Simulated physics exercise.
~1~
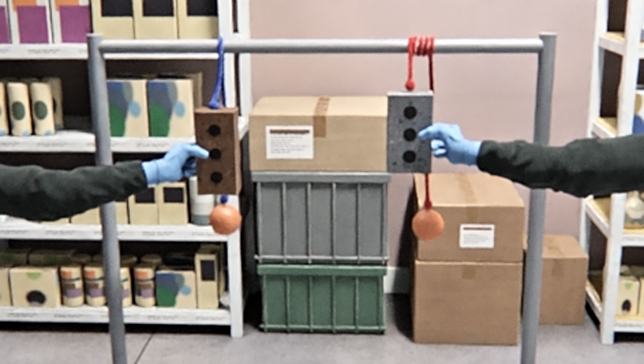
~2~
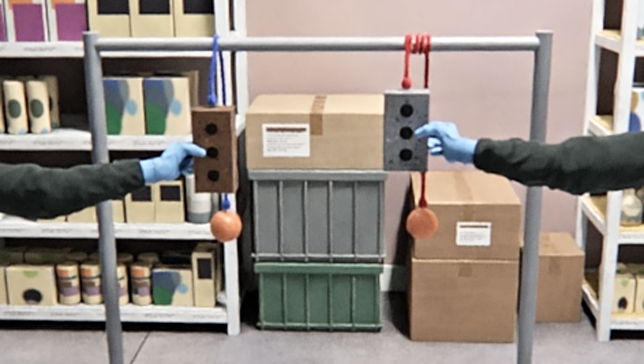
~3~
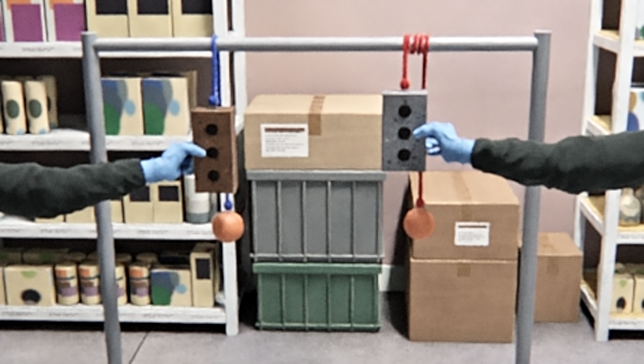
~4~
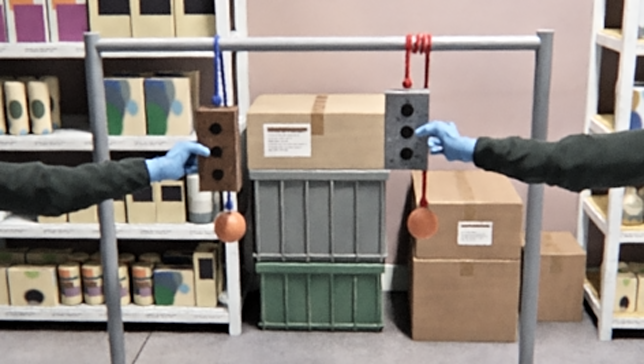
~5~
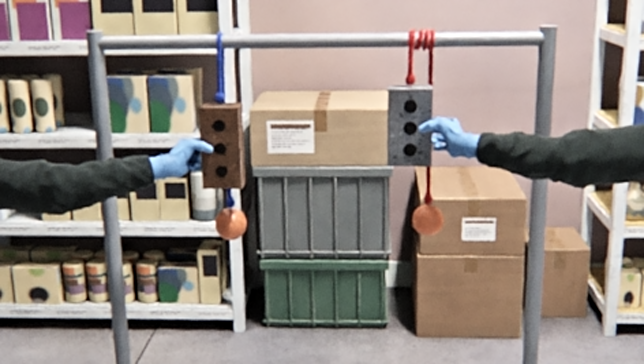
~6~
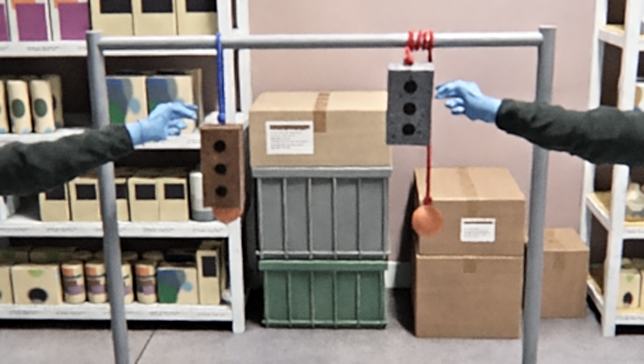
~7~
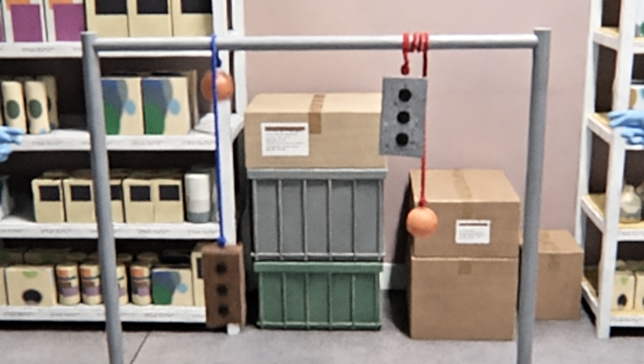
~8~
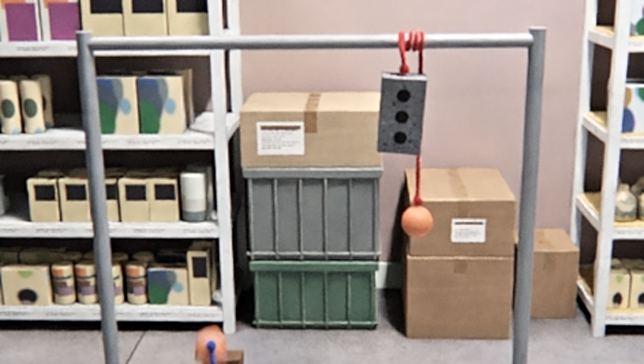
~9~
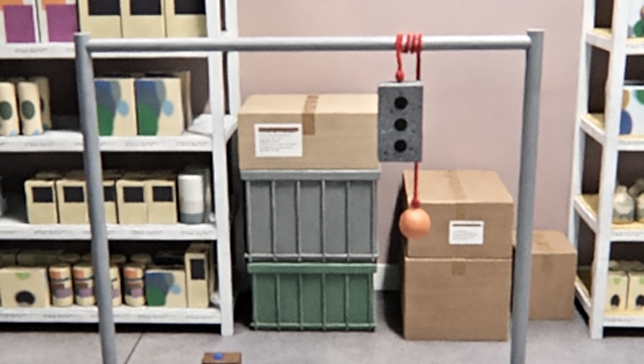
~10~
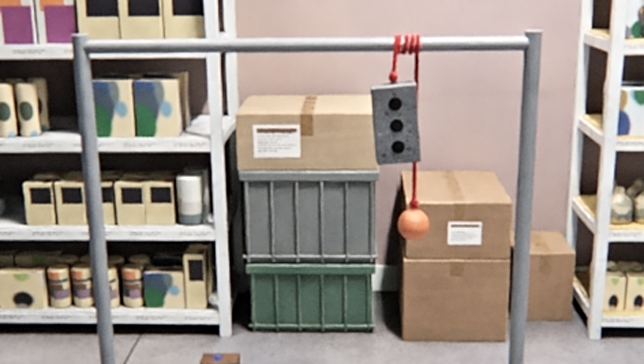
A brown brick on a blue rope dropped to the floor after two gloved hands let go, pulling its orange ball up and over the rail, while the gray block on the red rope wound around the rail stayed hanging above its own ball.
